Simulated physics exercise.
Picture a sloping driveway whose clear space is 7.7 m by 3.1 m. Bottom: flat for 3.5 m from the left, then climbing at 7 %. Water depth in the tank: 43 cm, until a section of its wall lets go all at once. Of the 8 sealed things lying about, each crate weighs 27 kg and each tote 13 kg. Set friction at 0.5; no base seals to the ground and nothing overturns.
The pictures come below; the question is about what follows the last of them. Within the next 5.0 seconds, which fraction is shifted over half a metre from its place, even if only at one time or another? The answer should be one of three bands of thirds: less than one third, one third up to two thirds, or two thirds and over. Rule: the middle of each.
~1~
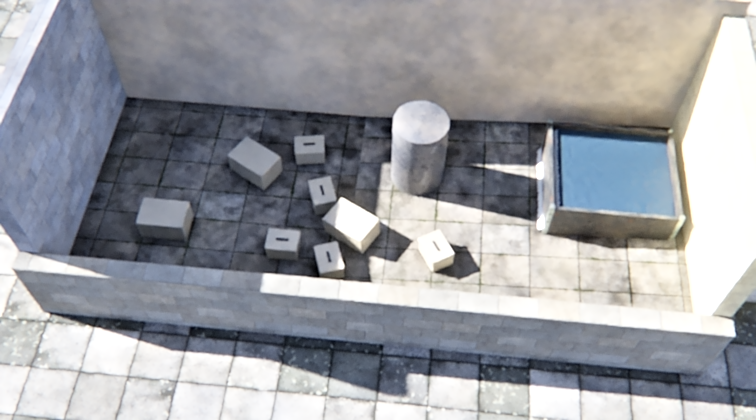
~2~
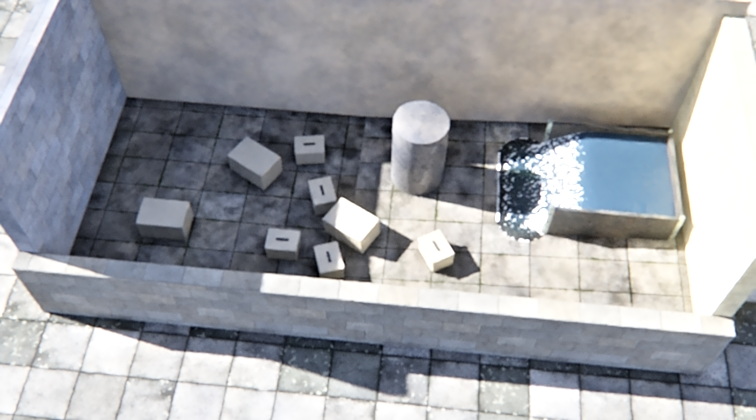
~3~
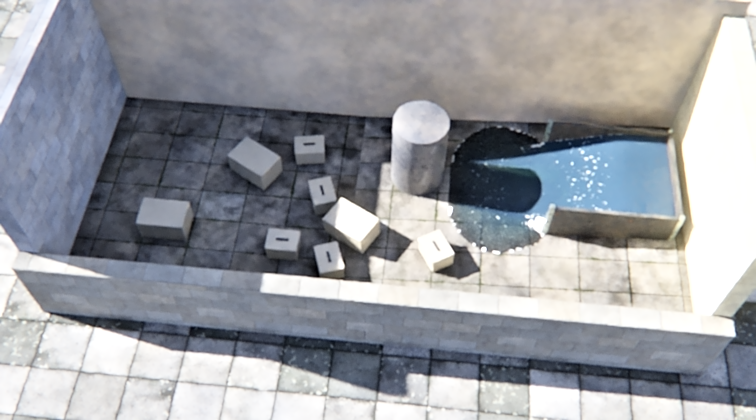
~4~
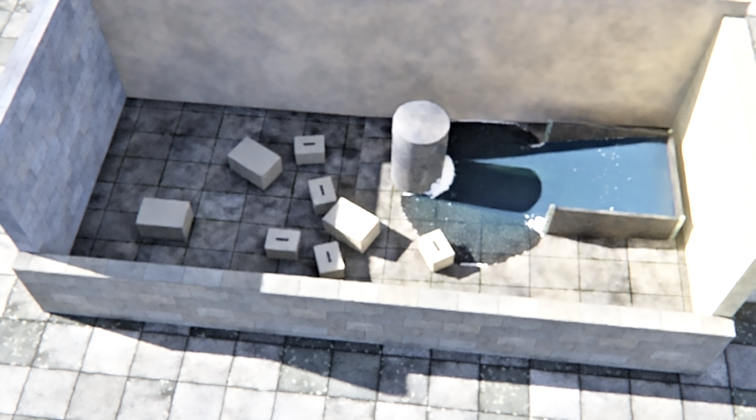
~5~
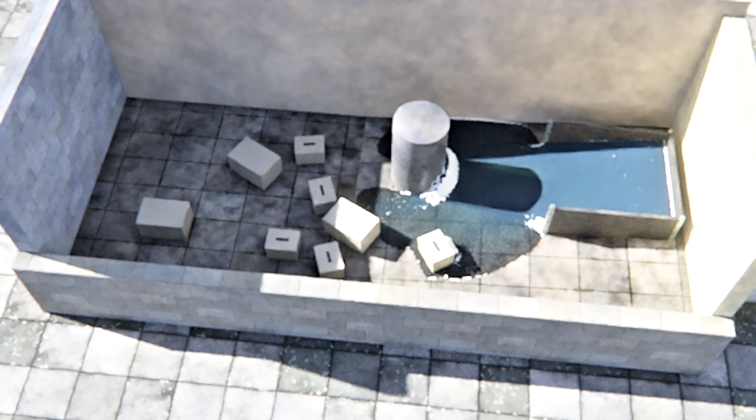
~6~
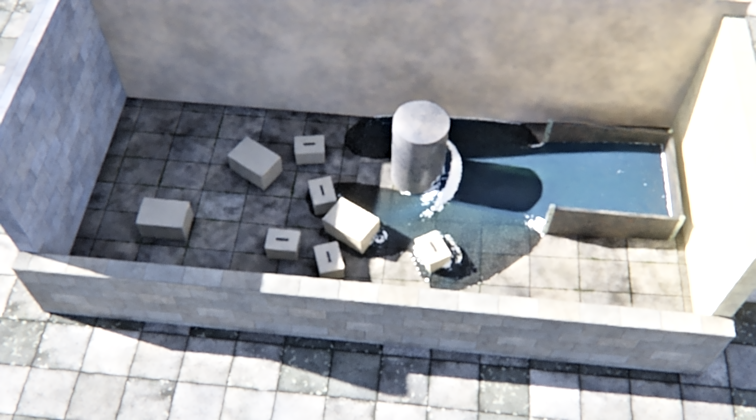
It falls in the band two thirds and over.
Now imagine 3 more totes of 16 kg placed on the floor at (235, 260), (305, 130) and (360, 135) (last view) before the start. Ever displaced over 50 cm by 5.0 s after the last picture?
In sequence: Exceeds it / exceeds it / exceeds it.
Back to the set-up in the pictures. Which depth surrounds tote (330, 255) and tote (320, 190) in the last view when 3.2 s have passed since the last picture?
About 12 and 6 cm.
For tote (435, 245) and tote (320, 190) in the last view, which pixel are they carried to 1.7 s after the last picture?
I'd say close to (343, 286) and close to (250, 189).
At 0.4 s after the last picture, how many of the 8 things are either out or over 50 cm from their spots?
Count then: 0.
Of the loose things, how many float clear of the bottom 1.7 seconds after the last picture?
At that moment it comes to 2.
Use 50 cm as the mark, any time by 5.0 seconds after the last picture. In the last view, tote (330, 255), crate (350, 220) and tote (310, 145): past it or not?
Above the mark, above the mark, above the mark.
Then, 0.4 s after the last picture 0 of 8 are over 50 cm from their spots; 0 afloat.
Then, 1.7 s after the last picture 5 of 8 are over 50 cm from their spots; 2 afloat.
Then, 3.2 s after the last picture 6 of 8 are over 50 cm from their spots; 2 afloat.
Then, 5.0 s after the last picture 6 of 8 are over 50 cm from their spots, and 6 have been at some point; 2 afloat.
